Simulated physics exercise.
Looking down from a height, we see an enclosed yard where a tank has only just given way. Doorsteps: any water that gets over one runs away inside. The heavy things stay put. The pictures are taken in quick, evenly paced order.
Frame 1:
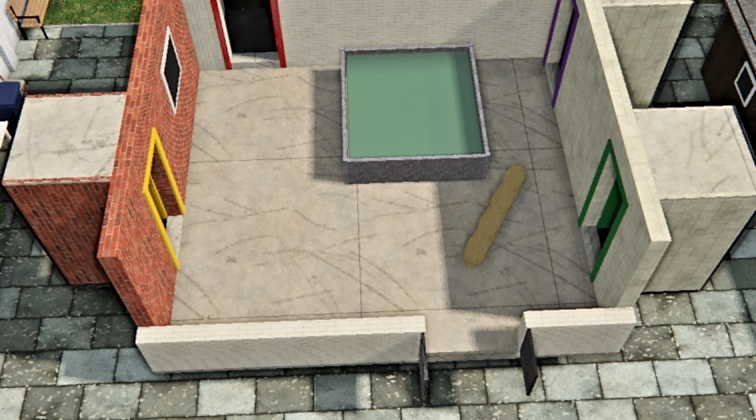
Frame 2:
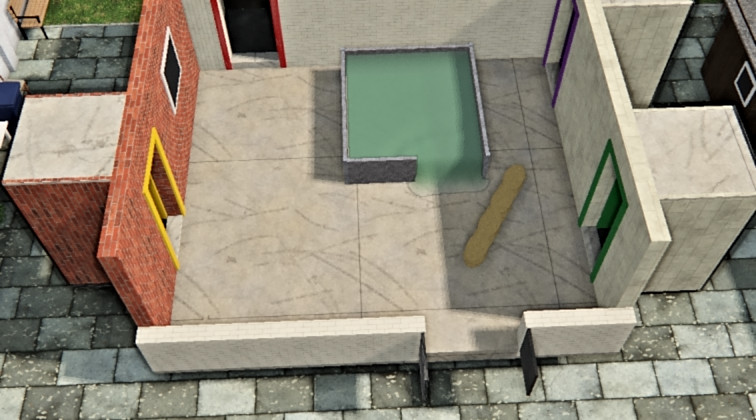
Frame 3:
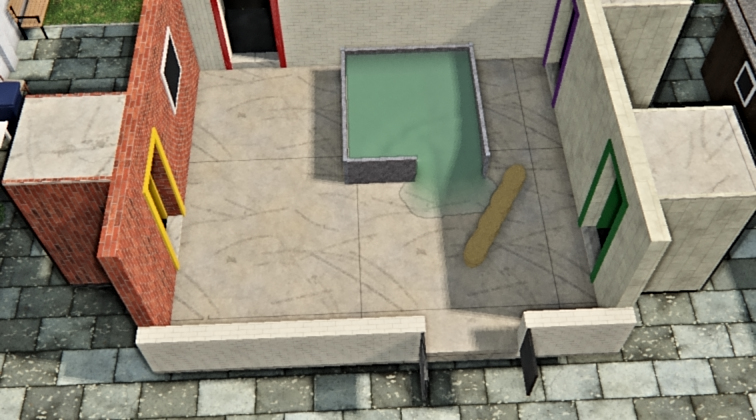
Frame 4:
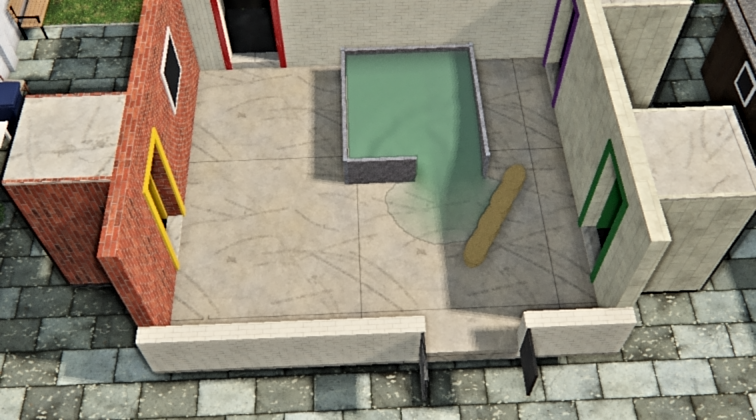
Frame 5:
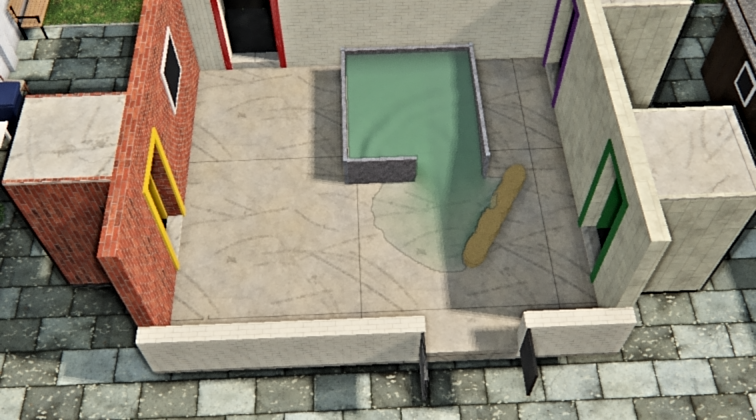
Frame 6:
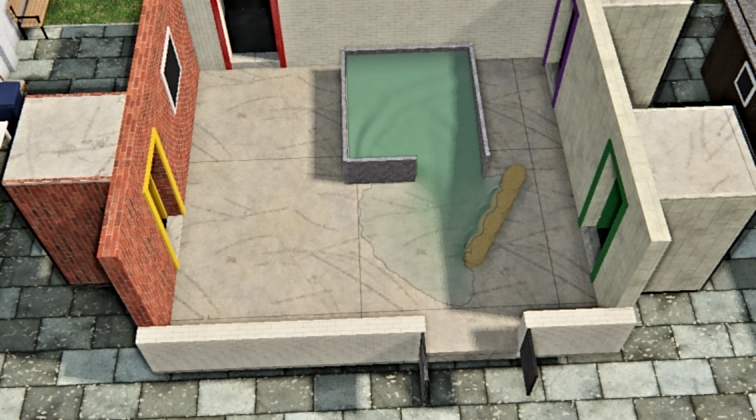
At the start, still green water fills a square tank inside a walled yard. The right part of the tank's near side opens, and water pours through the gap onto the pale floor. The thin sheet widens toward the viewer, touching the long tan barrier and spreading along its left side.
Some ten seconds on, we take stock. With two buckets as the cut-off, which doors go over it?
As I see it, green door: Two buckets at most; red door: Two buckets at most; yellow door: Above two buckets; purple door: Two buckets at most.
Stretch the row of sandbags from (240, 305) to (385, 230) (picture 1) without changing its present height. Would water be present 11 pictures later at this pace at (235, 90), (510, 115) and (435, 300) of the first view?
Results in turn: Unreached, then unreached, then reached.
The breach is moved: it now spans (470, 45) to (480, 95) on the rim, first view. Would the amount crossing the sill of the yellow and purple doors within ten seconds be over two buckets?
Well, the yellow one is safe, while the purple one is swamped.
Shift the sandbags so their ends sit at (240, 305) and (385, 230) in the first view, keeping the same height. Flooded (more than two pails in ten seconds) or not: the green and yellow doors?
One by one: The green door takes more, the yellow door lets less in.
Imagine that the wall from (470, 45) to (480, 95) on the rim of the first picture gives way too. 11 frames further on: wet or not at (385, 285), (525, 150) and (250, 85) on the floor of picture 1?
Sequence: Spared / wetted / spared.
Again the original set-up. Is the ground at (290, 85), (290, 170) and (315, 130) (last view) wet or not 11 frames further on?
In turn, the points end up high and dry, high and dry and high and dry.
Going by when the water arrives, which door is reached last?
I'd go with the red-painted one.
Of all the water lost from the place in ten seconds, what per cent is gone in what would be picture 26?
It should be close to 35 percent by then.
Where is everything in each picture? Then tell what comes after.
The first frame shows still water in the tank at (411, 103).
In the second frame, the front is at (413, 186), out from the gap at (449, 172).
In the third frame, the front is at (422, 213), out from the gap at (449, 173).
In the fourth frame, water pours out at (449, 173) and has run to (436, 240).
In the fifth frame, water pours out at (449, 173) and has run to (439, 266).
In the sixth frame, the front is at (454, 300), out from the gap at (449, 172).
A moment on, water covers 20 % of the floor; the green door not reached, the red door not reached, the yellow door not reached, the purple door not reached.
Next, water covers 35 % of the floor; the green door not reached, the red door not reached, the yellow door not reached, the purple door not reached.
Then, water covers 45 % of the floor; the green door wet at the sill, nothing in, the red door not reached, the yellow door wet at the sill, nothing in, the purple door wet at the sill, nothing in.
Later, water covers 75 % of the floor; the green door wet at the sill, nothing in, the red door wet at the sill, nothing in, the yellow door over two buckets in, the purple door wet at the sill, nothing in.
In the end, water covers 90 % of the floor; the green door wet at the sill, nothing in, the red door wet at the sill, nothing in, the yellow door far over two buckets in, the purple door wet at the sill, nothing in.
